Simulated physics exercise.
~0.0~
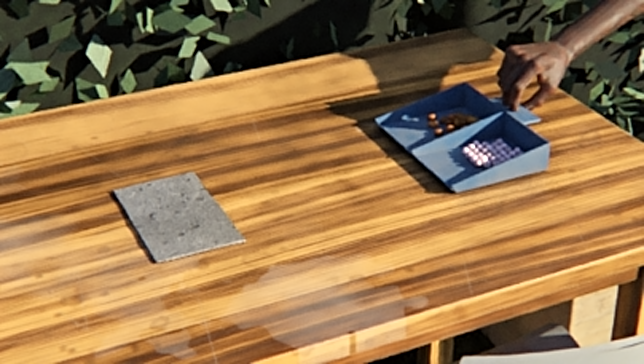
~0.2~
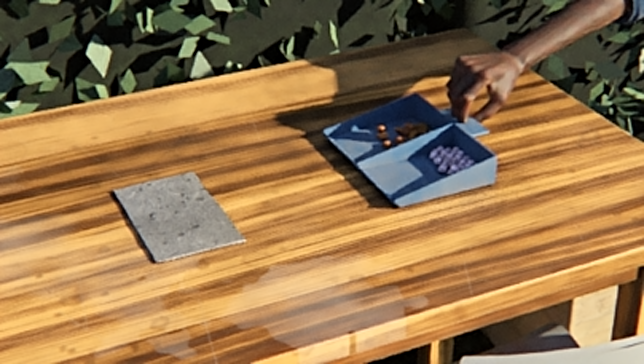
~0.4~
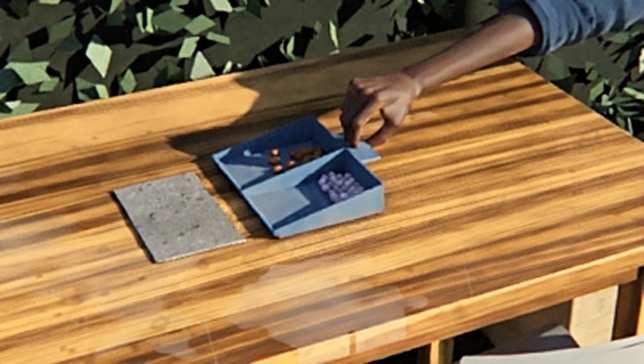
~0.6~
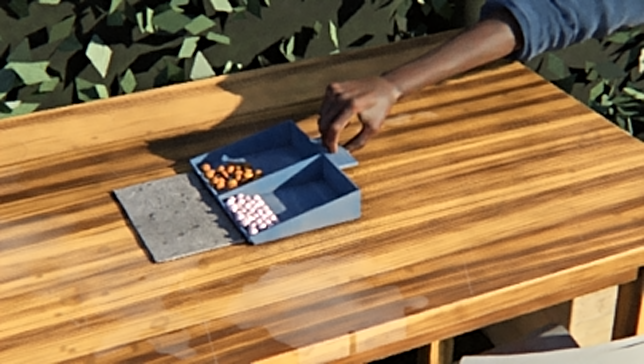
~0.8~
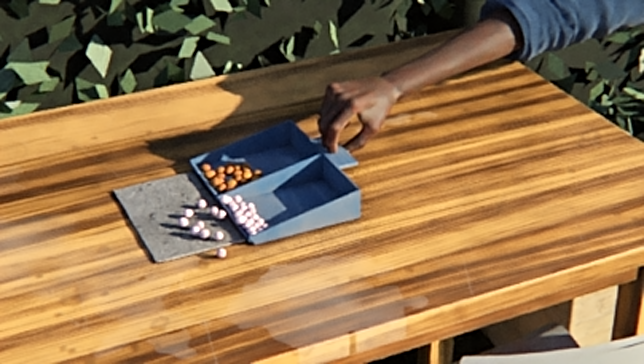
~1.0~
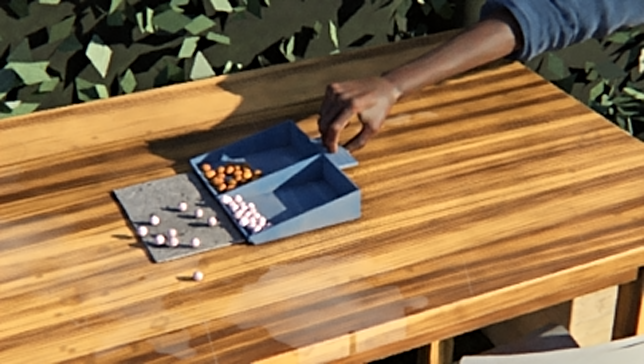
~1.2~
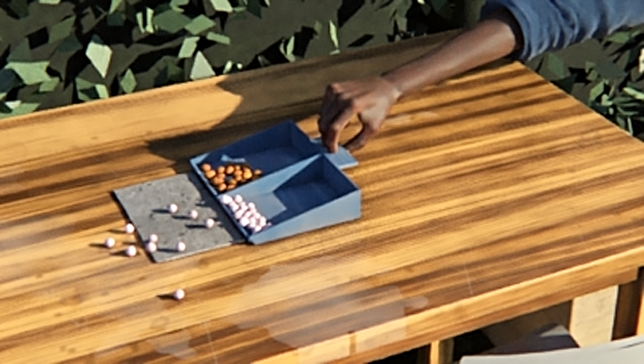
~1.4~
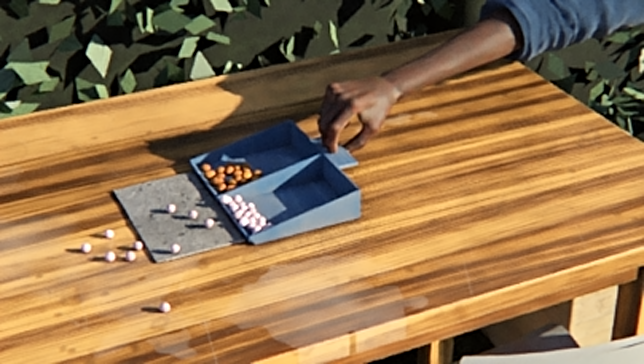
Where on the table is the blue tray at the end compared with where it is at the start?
It starts towards the right side of the table, well away from the grey slab. By the end it is farther left, resting against the slab.
